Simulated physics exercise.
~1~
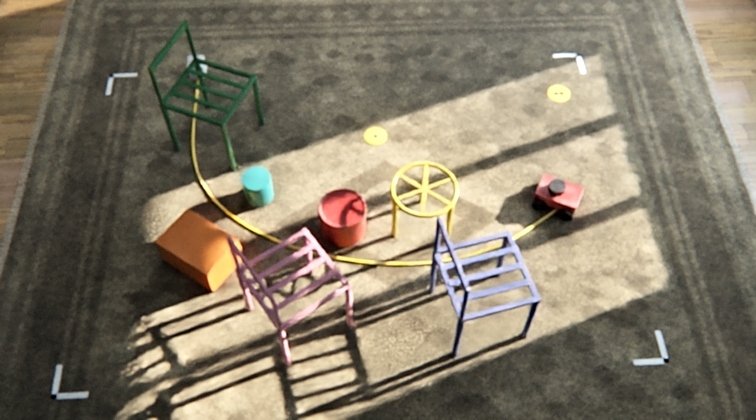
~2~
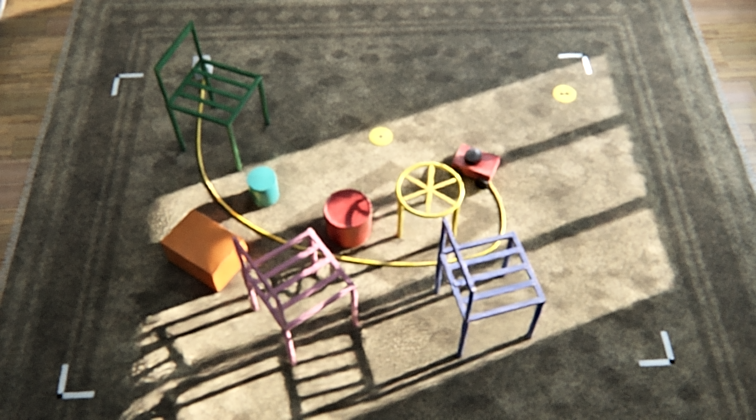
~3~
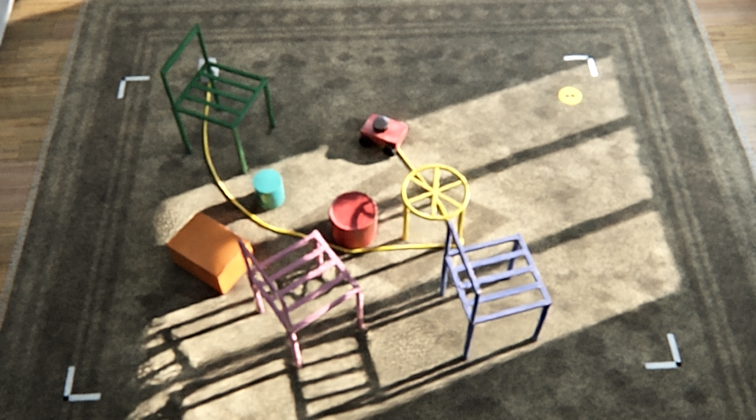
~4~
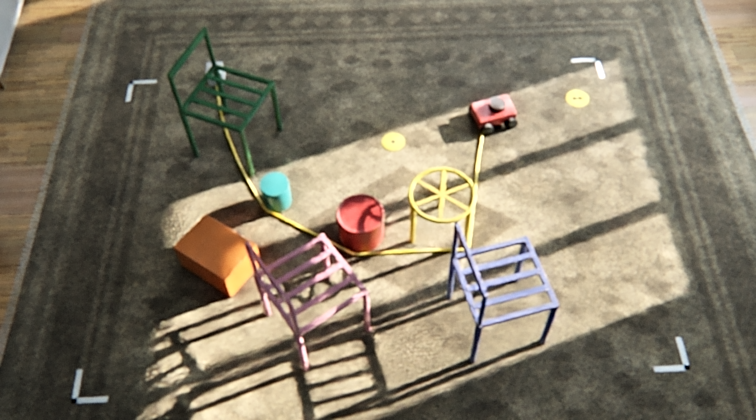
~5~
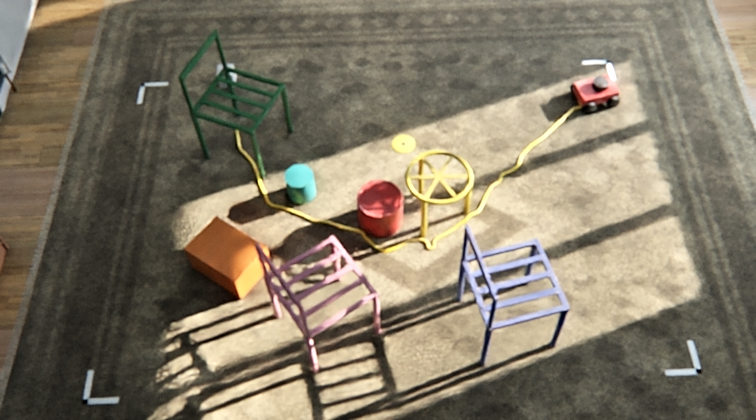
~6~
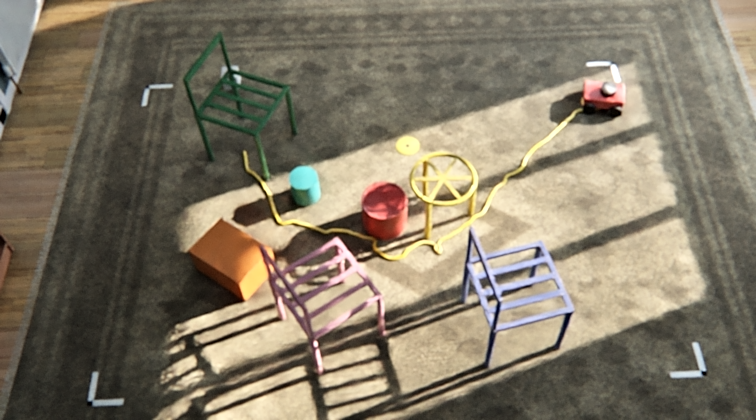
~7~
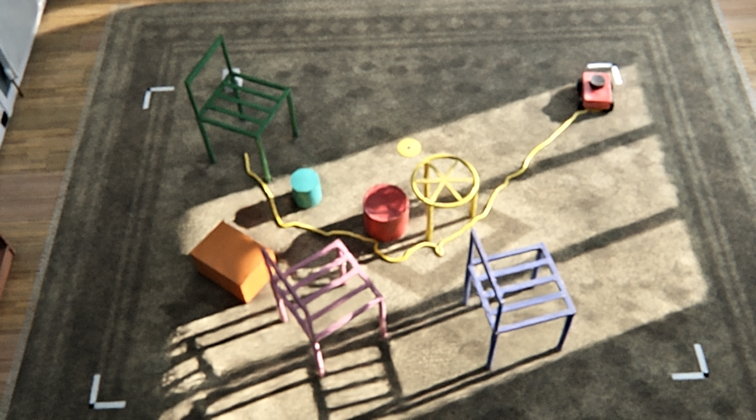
Red cart trailing a yellow lead among small chairs, looping left then driving right, nudging tub, bin and stool, its lead pulling loose.
